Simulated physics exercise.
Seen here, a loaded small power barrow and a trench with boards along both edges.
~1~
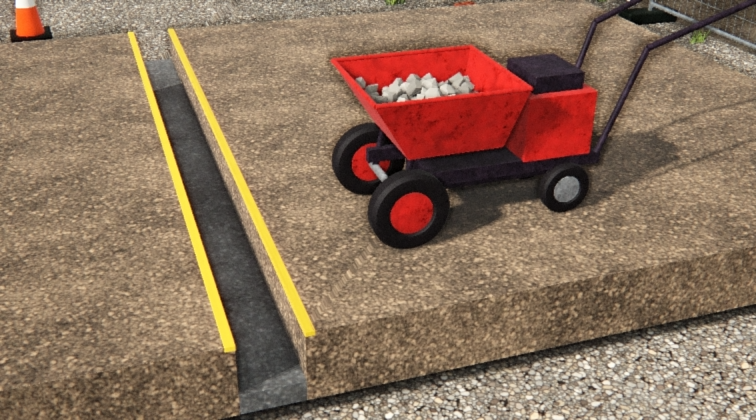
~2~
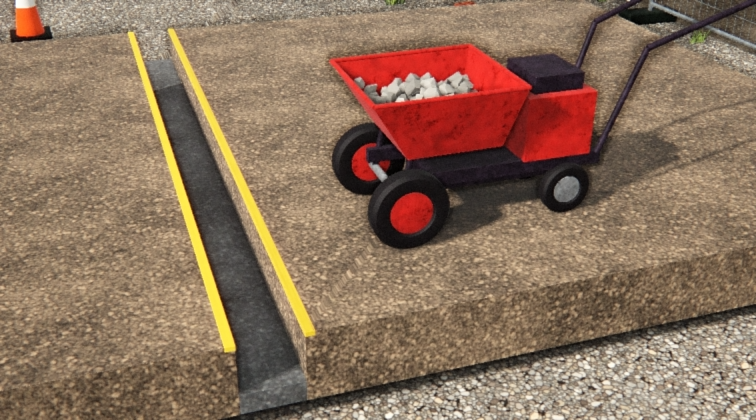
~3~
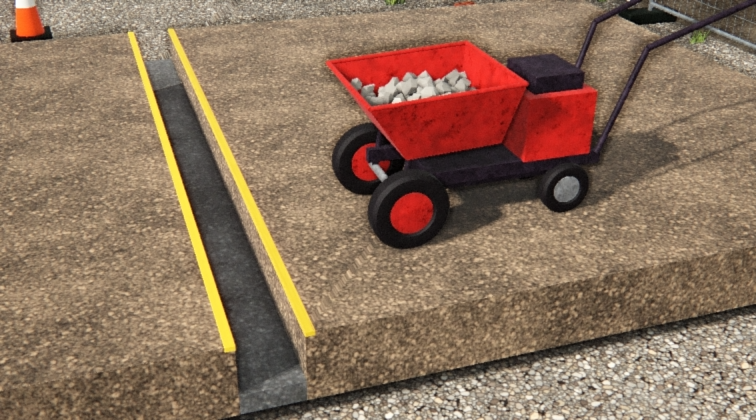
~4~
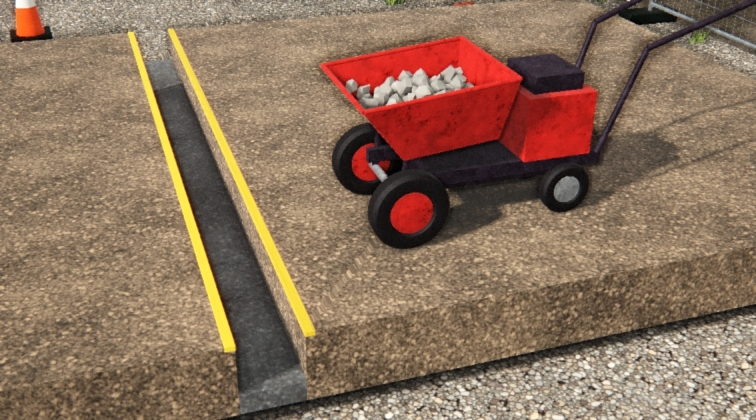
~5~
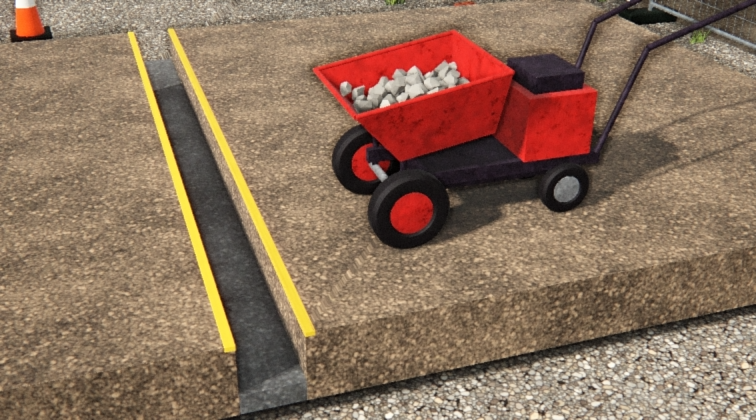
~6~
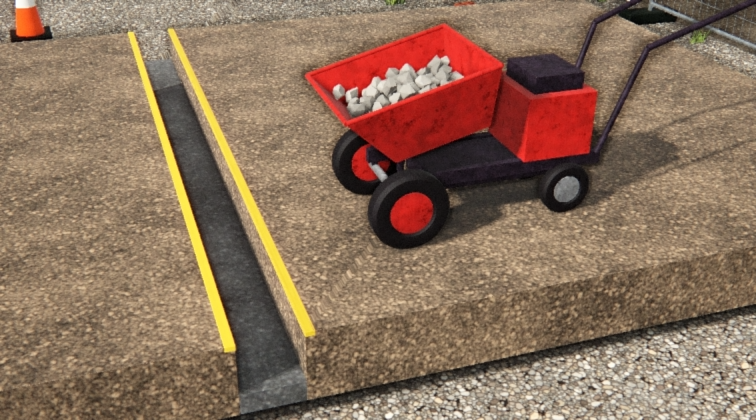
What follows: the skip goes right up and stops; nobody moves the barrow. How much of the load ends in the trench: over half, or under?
The trench ends with over half of it.
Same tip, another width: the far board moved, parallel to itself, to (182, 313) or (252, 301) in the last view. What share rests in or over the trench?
First some 90, then 60 per cent.
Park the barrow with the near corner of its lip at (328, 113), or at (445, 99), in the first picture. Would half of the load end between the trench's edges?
In turn: Above a half; under half.
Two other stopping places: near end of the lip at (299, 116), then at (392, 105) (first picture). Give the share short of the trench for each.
Roughly 0 per cent, and 20 per cent.
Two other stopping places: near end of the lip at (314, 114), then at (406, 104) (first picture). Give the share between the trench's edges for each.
First some 30, then 40 per cent.
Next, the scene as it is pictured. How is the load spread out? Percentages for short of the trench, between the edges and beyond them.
Short near 5; between near 90; beyond near 0.
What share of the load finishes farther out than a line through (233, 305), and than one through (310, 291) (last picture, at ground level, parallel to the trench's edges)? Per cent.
First some 10, then 100 per cent.
Soon after the last picture, skip tipped steeply; all in the skip.
A little later, skip tipped right over; most in the skip; a stray few short of the trench; a small part in or heaped over the trench.
Later still, skip tipped right over; about a quarter in the skip; a small part short of the trench; most in or heaped over the trench.
By the end, skip tipped right over; a stray few in the skip; a small part short of the trench; most in or heaped over the trench; none beyond it.
